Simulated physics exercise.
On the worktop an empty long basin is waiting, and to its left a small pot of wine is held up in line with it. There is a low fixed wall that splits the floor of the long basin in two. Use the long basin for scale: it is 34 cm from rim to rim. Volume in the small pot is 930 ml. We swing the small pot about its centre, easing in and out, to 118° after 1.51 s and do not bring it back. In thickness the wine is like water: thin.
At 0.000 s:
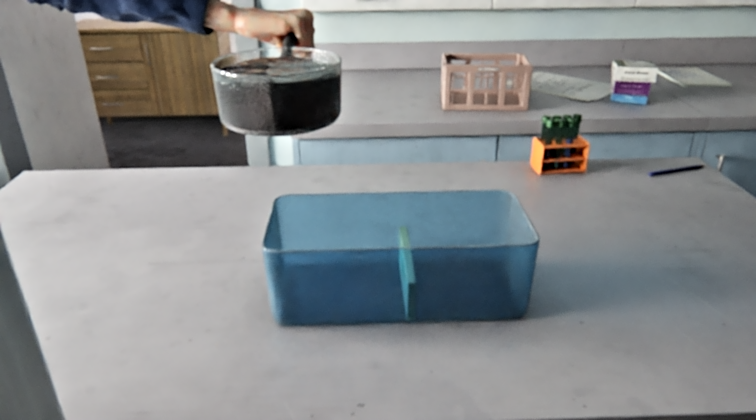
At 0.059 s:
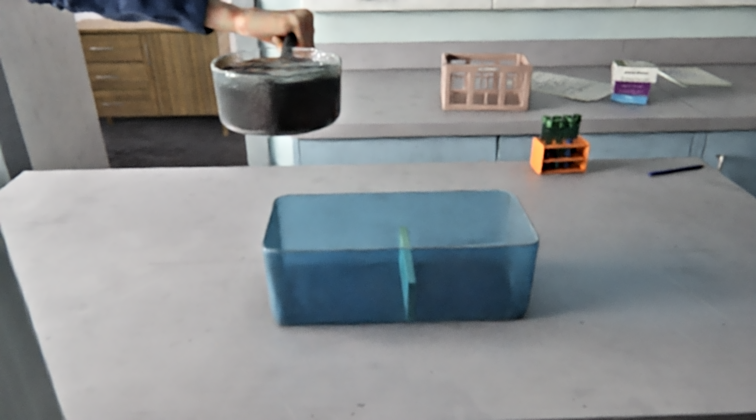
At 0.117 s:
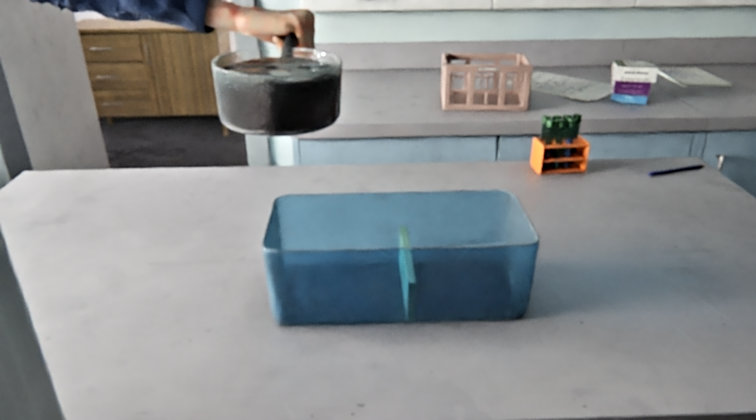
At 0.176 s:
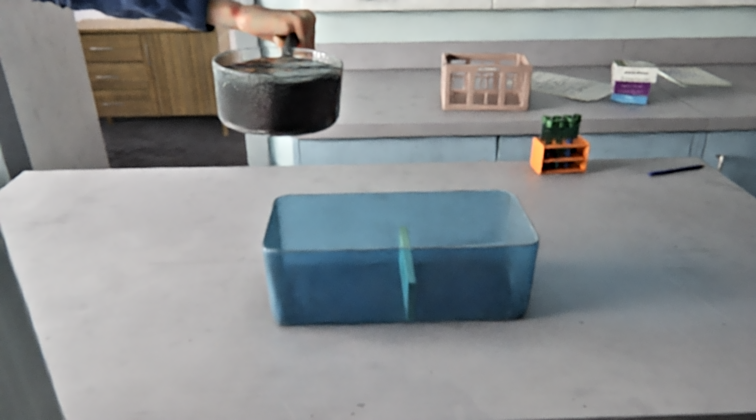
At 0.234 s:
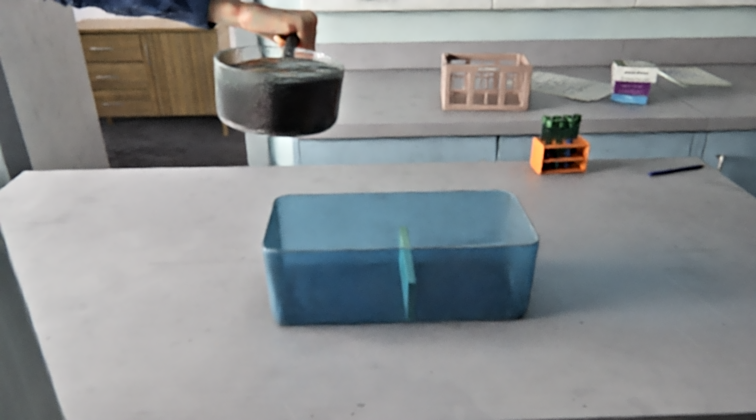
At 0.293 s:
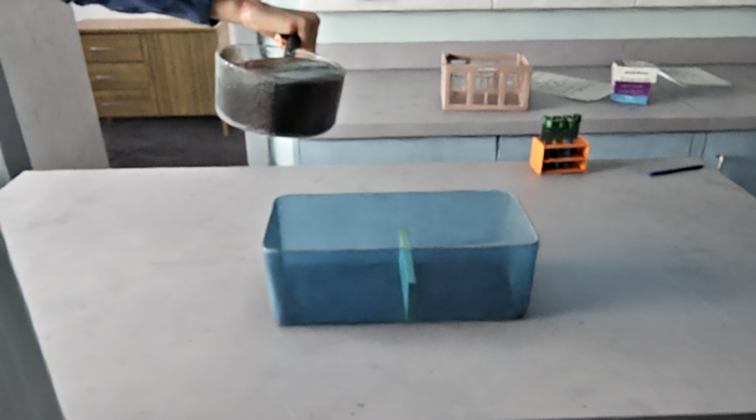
A hand held a small pot of dark liquid above a pale worktop, up and to the left of an empty blue basin, and after staying level it slowly tilted slightly to the right.
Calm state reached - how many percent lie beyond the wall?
46 percent, roughly.
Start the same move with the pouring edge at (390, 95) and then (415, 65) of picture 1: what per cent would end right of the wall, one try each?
Respectively 80 and 95 %.
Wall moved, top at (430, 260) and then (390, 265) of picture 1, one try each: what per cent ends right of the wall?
Around 5 and 65 percent, in that order.
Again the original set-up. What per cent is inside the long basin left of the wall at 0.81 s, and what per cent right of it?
Around 8 percent on the left and 12 on the right.
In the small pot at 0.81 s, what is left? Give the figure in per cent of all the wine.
Still held: Roughly 46 % of the total.
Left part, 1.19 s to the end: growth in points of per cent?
That is roughly 12 in a hundred of the whole.
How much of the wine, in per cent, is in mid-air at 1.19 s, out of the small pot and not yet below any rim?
Roughly 8 %.
By 0.81 s the tilt is 65° and 45 per cent is still to pour, 8 is left of the wall and 12 right of it.
By 1.19 s the tilt is 105° and 5 per cent is still to pour, 42 is left of the wall and 45 right of it.
By 1.58 s the tilt is 118° and 0 per cent is still to pour, 53 is left of the wall and 46 right of it.
By 2.01 s the tilt is 118° and 0 per cent is still to pour, 53 is left of the wall and 46 right of it.
At rest 53 per cent lies left of the wall, 46 right of it and 1 outside.
